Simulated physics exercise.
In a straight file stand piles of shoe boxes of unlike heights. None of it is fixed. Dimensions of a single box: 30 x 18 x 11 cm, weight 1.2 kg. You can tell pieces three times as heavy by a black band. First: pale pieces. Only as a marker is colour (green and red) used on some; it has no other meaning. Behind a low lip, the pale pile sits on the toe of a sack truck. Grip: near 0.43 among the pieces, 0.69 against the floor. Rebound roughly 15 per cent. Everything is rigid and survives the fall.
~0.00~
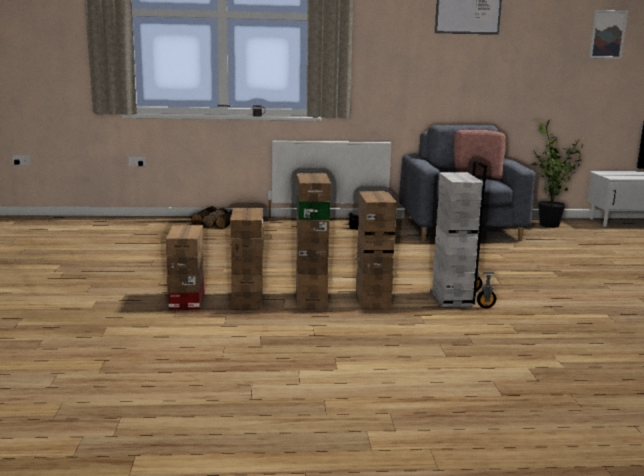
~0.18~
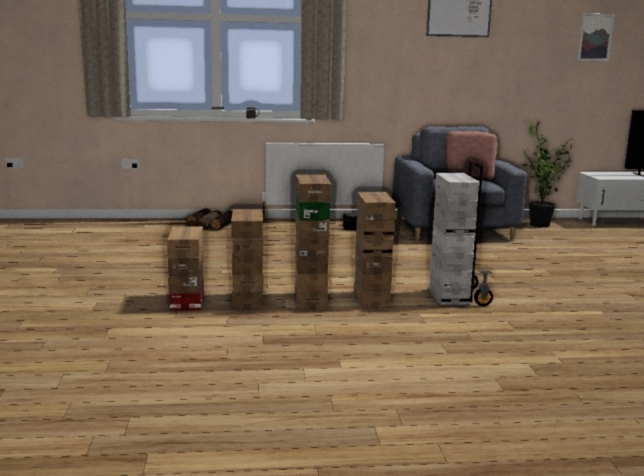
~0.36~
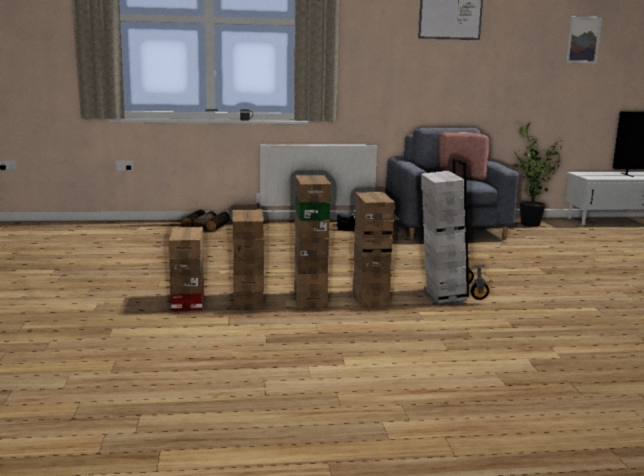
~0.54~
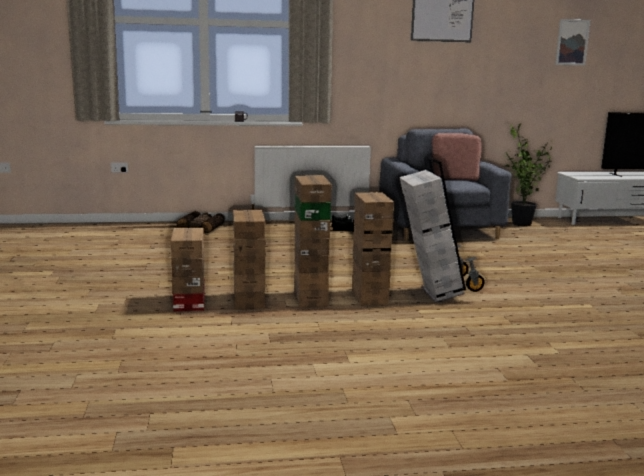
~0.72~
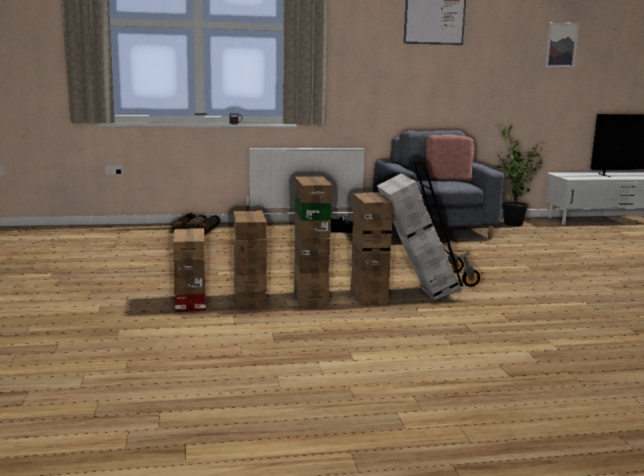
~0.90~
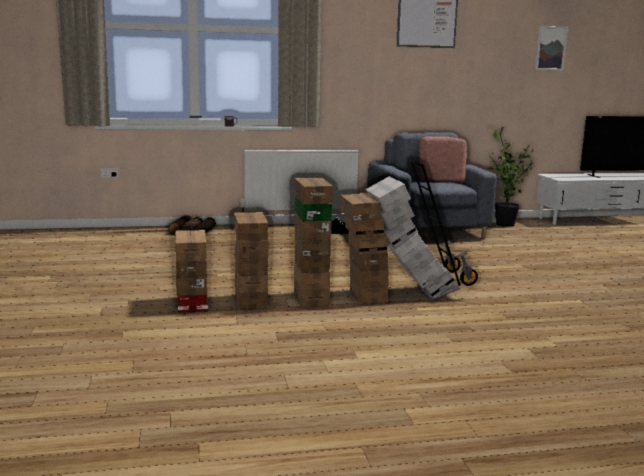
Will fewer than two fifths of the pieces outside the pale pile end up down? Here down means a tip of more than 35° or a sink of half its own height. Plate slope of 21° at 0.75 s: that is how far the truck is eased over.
No, more than two fifths.
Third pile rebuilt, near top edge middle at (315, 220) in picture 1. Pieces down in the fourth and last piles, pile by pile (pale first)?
Down by pile: Fourth 5, last 4.
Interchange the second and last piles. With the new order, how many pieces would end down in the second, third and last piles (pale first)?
Pile by pile, you'd see second at 0, third at 0 and last at 0 down.
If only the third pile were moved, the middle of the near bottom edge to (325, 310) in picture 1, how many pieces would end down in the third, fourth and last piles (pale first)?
Third 7, fourth 4, last 4 down.
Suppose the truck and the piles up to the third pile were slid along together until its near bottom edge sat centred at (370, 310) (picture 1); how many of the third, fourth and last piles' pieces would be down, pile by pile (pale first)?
Result: Third pile 7, fourth pile 4, last pile 4.
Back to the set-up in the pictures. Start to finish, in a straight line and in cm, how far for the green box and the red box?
Green 85, red 5.
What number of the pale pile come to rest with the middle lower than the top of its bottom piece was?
Pale pieces counted: 3.
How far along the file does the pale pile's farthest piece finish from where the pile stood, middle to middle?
Distance along: Near 65 cm.
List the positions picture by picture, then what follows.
In the first frame (pixels give the middle of a visible side; the camera moves round a little), truck frame (483, 195) 0° forward; red box (184, 302); green box (315, 211); none of the others has stirred.
In the second frame, truck frame (479, 195) 0° forward; green box (315, 211).
In the third frame, truck frame (465, 192) 6° forward, top of the pale pile leaning 6°; green box (315, 212); none of the others has stirred.
In the fourth frame, truck frame (445, 190) 15° forward, top of the pale pile leaning 15°; green box (316, 212); none of the others has stirred.
In the fifth frame, truck frame (432, 190) 21° forward, top of the pale pile leaning 26°; green box (317, 212); none of the others has stirred.
In the sixth frame, truck frame (430, 191) 21° forward, top of the pale pile leaning 28°; green box (318, 213); red box (193, 304); movement in 4 of them.
After 1.54 s, 7 of the pale pile down; none of the 22 other boxes down, 13 disturbed; green box 15° from how it stood.
After 2.34 s, 6 of the pale pile down; 17 of the 22 other boxes down; green box 34° from how it stood, 18 cm lower; red box 21° from how it stood.
In the end (4.0 s), 6 of the pale pile down; 21 of the 22 other boxes down; green box 36° from how it stood, 36 cm lower; red box 36° from how it stood. That is 95 per cent. From the last view, middles, green box near (184, 266), red box near (183, 290).
